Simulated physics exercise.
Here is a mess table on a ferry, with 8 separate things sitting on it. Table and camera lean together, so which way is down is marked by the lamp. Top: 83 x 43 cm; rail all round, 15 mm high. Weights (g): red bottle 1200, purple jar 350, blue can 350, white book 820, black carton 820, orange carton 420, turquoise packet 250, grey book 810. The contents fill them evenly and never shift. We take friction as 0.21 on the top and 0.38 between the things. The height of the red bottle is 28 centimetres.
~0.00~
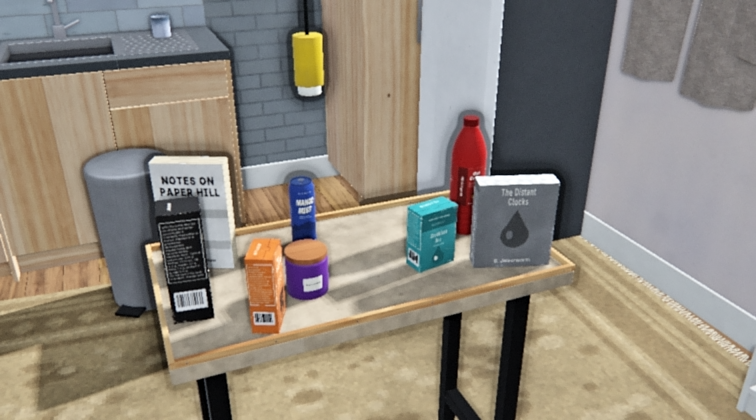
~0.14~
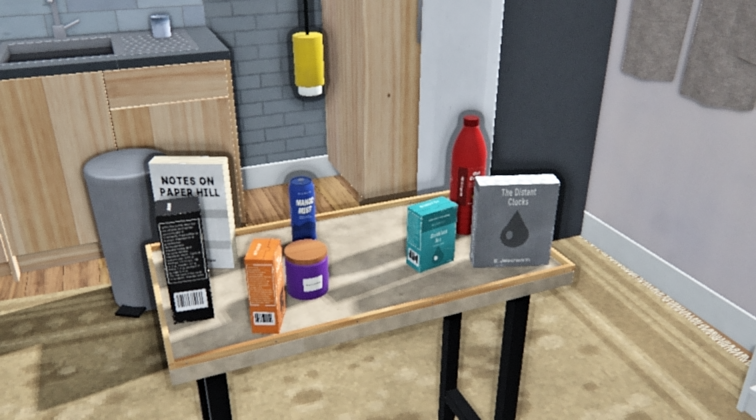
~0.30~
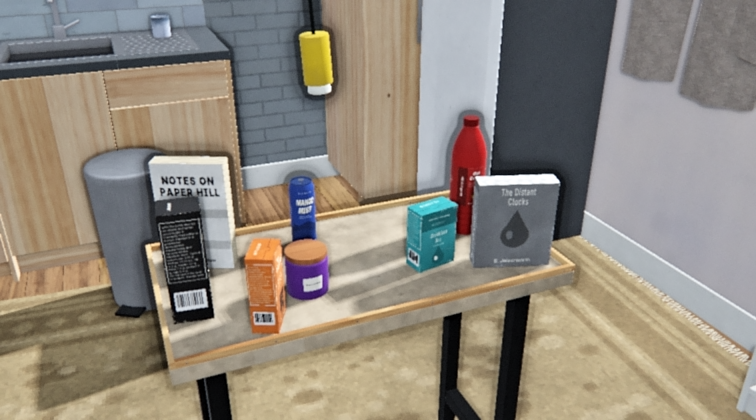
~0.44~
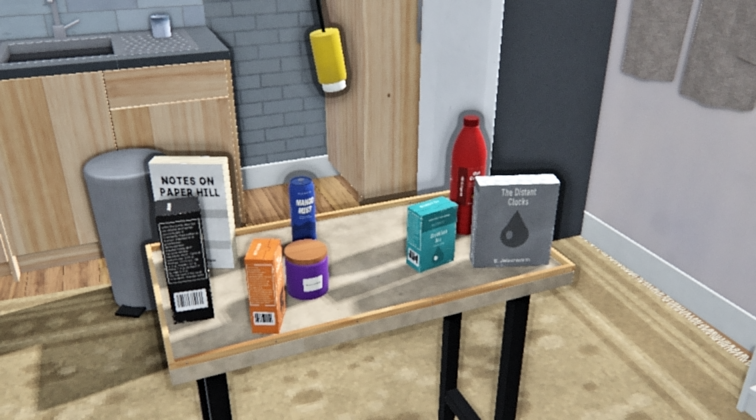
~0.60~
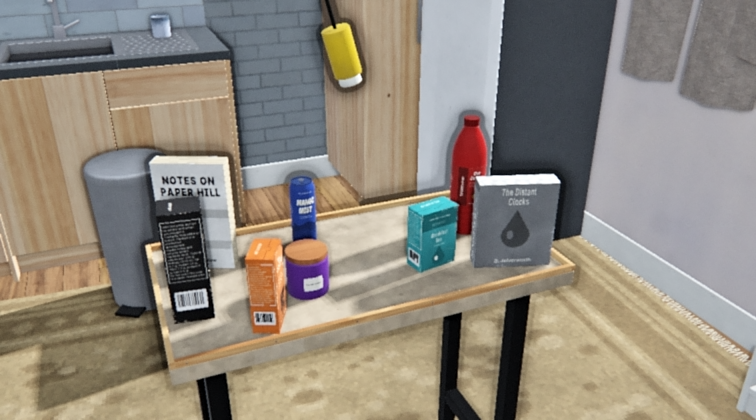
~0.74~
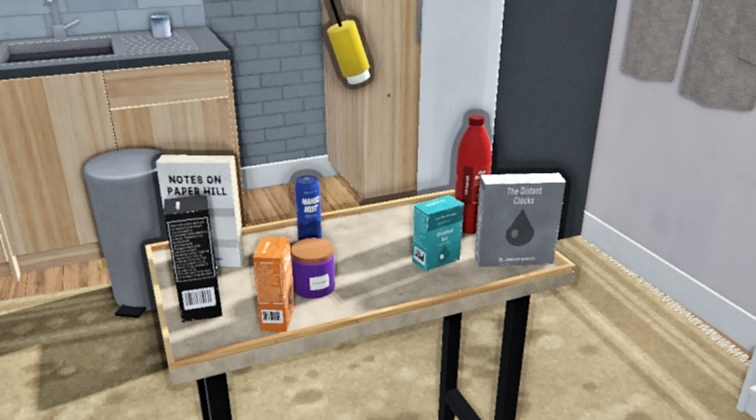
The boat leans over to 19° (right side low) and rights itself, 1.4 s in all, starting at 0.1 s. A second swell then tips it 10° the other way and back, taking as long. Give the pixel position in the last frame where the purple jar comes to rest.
Near (414, 247).
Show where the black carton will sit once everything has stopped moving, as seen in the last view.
At about (323, 234).
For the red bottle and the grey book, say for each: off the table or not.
At the end the red bottle winds up past the limits and the grey book stays inside the limits.
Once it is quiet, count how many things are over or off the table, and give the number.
1.
Around 0.94 s, floor tilted 17°, right side down; purple jar shifted 7 cm near (339, 263); orange carton shifted 8 cm; black carton shifted 7 cm.
Around 1.14 s, floor tilted 10°, right side down; red bottle now off the table; purple jar shifted 16 cm near (380, 254); orange carton shifted 17 cm.
Around 1.24 s, floor tilted 6°, right side down; purple jar shifted 20 cm near (398, 250); orange carton shifted 22 cm; black carton shifted 21 cm.
Around 1.44 s, boat level; purple jar shifted 24 cm near (414, 247); blue can shifted 25 cm; orange carton shifted 28 cm.
Finally (3.4 s), off the table, red bottle; not toppled but over 5 cm from the start, purple jar, blue can, white book, black carton, orange carton and turquoise packet; the last one still in place (within 5 cm). In the last view, purple jar near (414, 247).
